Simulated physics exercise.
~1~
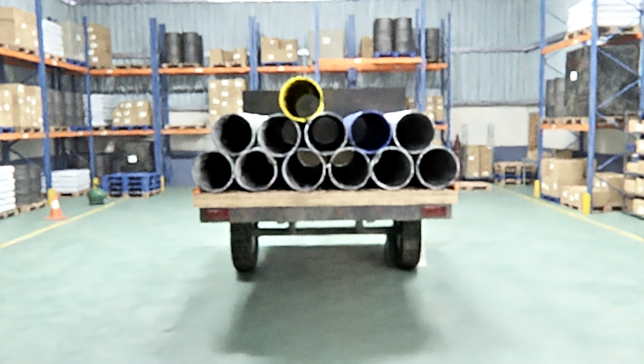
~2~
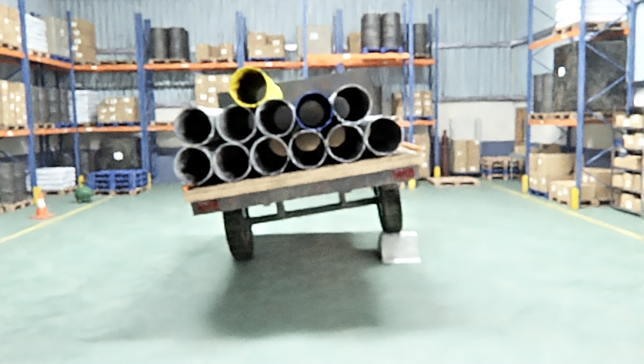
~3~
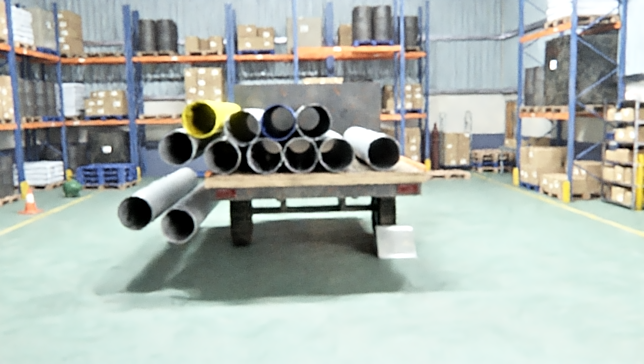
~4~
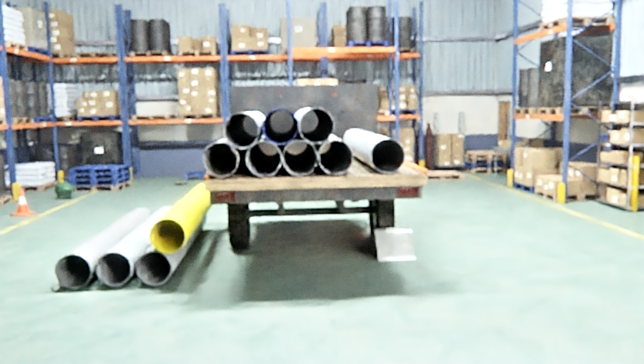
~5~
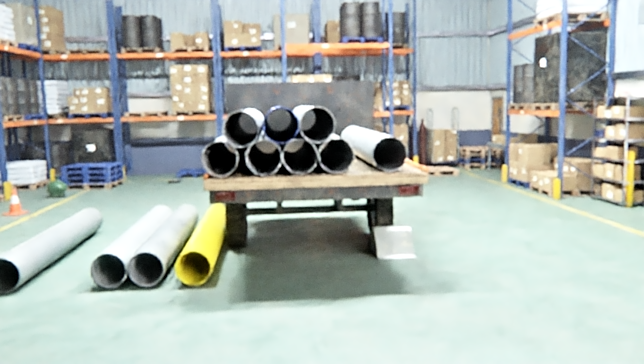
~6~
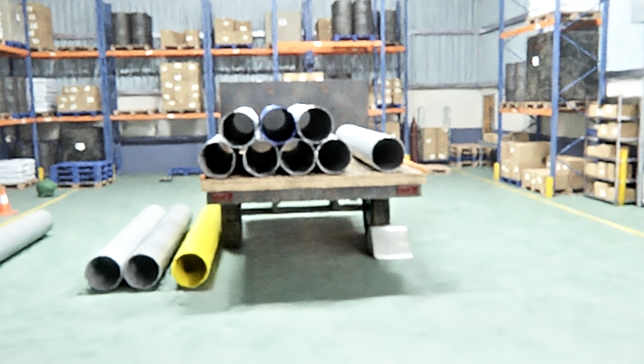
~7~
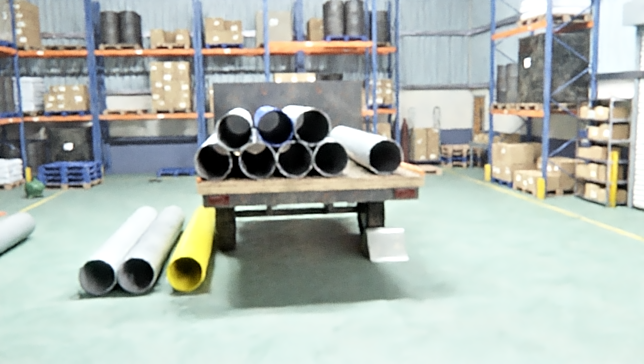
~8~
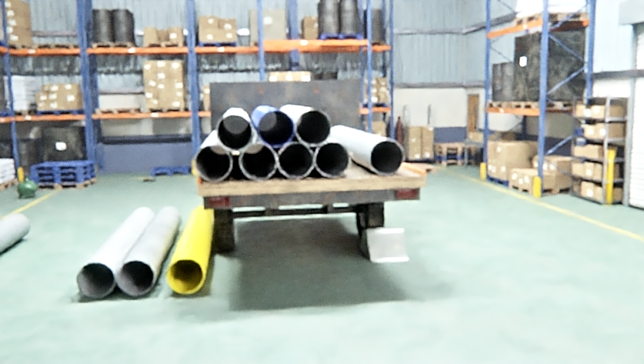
A tilting trailer spills four pipes, including the yellow one, off its left side.
